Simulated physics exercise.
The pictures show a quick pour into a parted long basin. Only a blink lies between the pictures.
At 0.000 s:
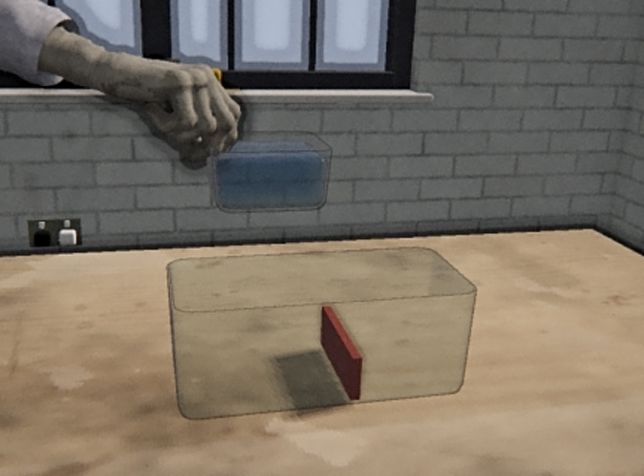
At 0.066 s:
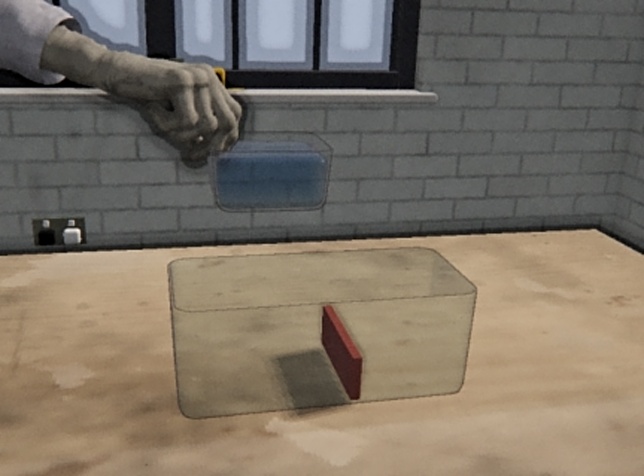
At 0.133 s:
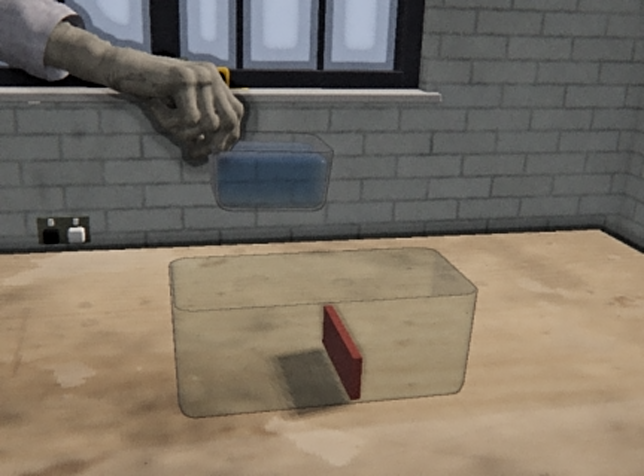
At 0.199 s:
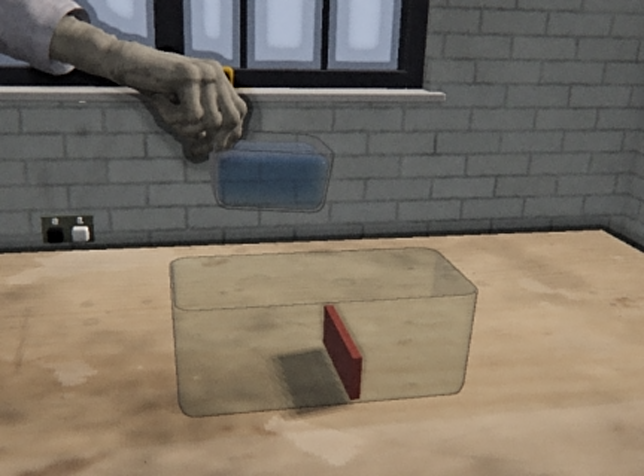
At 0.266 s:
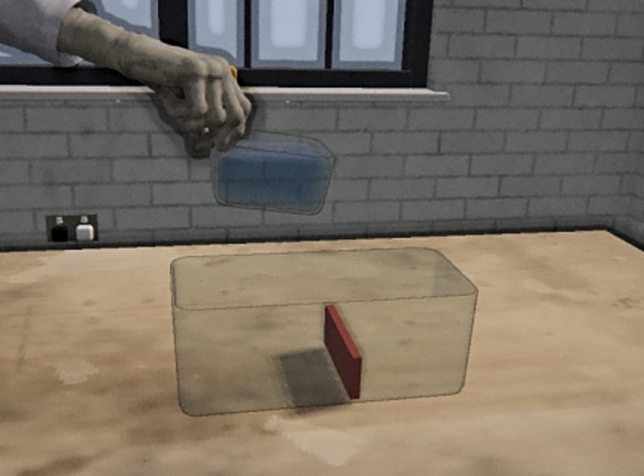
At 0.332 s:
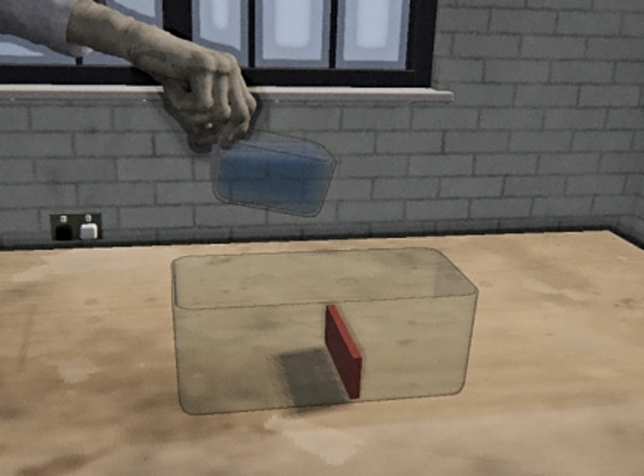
On a wooden table by a grey brick wall, a hand slowly tilting a clear container of blue liquid above a divided basin.
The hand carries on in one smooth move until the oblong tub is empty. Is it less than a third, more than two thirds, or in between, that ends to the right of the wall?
The share right of the wall is more than two thirds.
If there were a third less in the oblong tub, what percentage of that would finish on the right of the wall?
It comes to 70 per cent or so.
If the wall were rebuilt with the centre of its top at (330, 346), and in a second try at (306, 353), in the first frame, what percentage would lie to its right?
Roughly 85 per cent, and 90 per cent.
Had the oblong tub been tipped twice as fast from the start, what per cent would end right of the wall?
Close to 80 per cent.
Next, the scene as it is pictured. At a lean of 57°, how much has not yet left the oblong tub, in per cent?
Roughly 50 in a hundred.
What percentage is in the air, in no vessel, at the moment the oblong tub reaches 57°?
Roughly 30 in a hundred.
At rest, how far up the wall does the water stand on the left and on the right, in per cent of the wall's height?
Near 10 on the left, 50 on the right.
A moment on, the oblong tub is tipped part way and 50 per cent is still to pour, 1 is left of the wall and 21 right of it.
Next, the oblong tub is tipped on its side and 12 per cent is still to pour, 5 is left of the wall and 76 right of it.
Then the oblong tub is tipped on its side and 1 per cent is still to pour, 18 is left of the wall and 80 right of it.
Later the oblong tub is tipped on its side and 0 per cent is still to pour, 19 is left of the wall and 80 right of it.
Finally, 19 per cent lies left of the wall, 80 right of it and 1 outside.
